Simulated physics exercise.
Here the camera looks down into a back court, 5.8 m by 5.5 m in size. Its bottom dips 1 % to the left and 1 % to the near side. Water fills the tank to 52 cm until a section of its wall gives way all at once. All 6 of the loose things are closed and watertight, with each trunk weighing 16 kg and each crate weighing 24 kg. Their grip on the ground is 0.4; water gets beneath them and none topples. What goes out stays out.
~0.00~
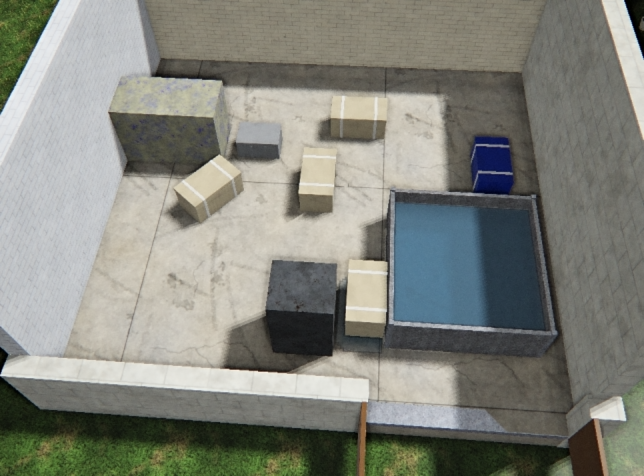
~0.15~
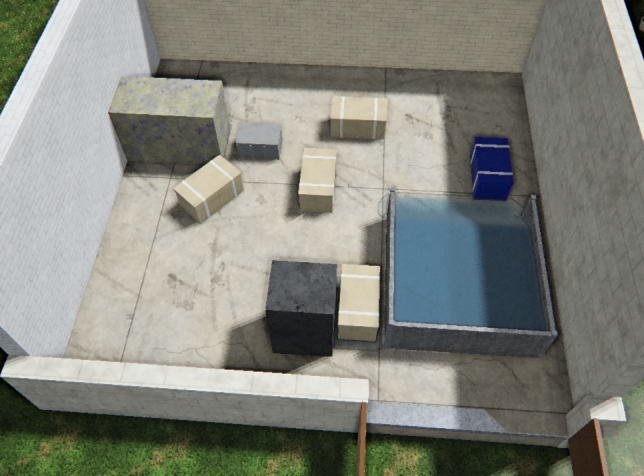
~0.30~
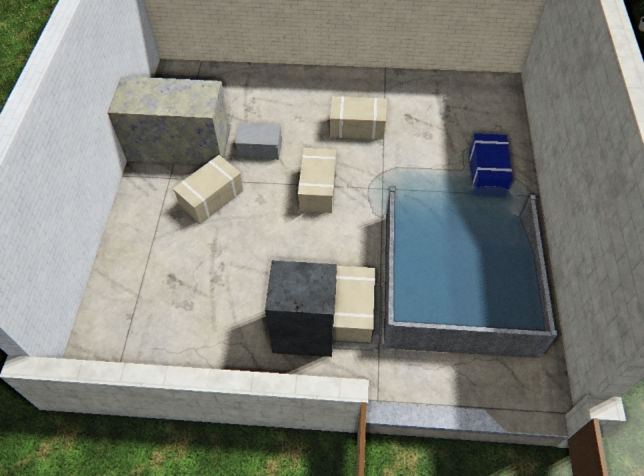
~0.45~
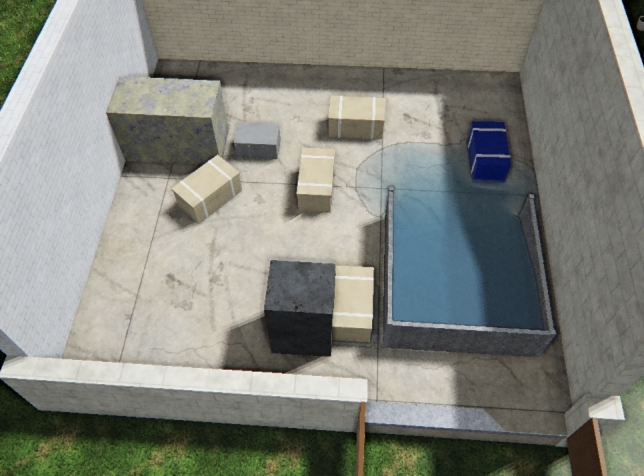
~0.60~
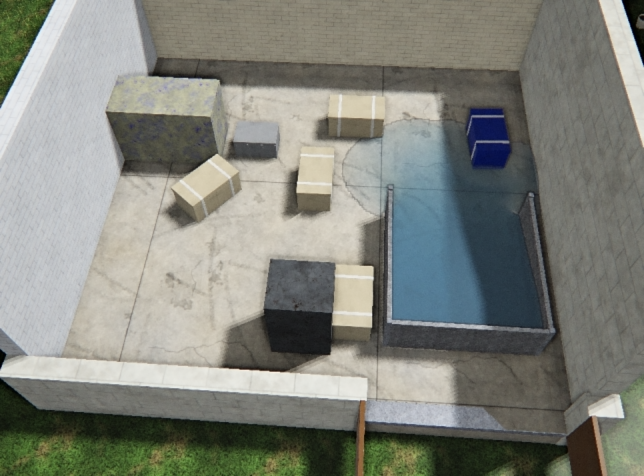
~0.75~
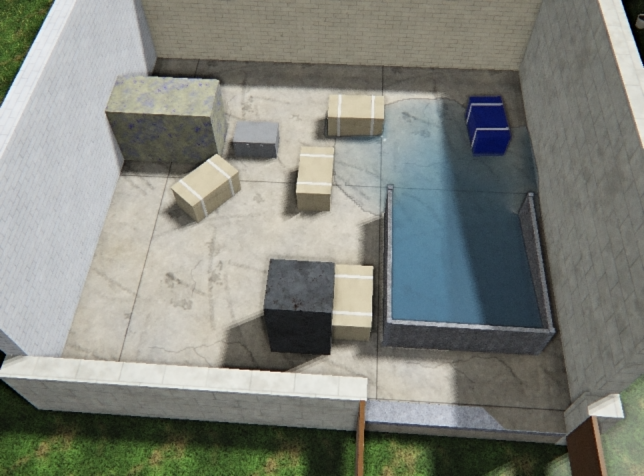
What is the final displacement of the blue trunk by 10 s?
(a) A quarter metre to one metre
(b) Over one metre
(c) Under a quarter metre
Option b: Over one metre.
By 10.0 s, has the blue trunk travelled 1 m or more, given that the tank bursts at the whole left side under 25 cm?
So, for the blue trunk: It holds steady.
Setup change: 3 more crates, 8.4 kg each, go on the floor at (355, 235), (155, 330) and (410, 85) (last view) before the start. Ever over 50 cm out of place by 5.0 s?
First within, then within, then beyond.
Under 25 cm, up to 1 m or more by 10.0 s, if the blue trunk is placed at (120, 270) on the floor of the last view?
I'd say it does not really move.
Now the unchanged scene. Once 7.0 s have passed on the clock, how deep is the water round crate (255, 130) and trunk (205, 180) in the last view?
5 and 2 cm.
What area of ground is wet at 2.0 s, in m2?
About 14 m2.
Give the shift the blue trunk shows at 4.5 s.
I'd put it at around 200 cm.
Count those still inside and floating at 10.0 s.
It comes to 3 of them.
After 2.0 s the blue trunk is near (487, 59), 1.8 m from its start, afloat; 0 of 6 are out; 1 afloat.
After 4.5 s the blue trunk is near (362, 95), 2.1 m from its start, afloat; 0 of 6 are out; 2 afloat.
After 7.0 s the blue trunk is near (252, 123), 3.3 m from its start, afloat; 0 of 6 are out; 2 afloat.
After 10.0 s the blue trunk is near (242, 154), 3.4 m from its start, afloat; 0 of 6 are out; 3 afloat.
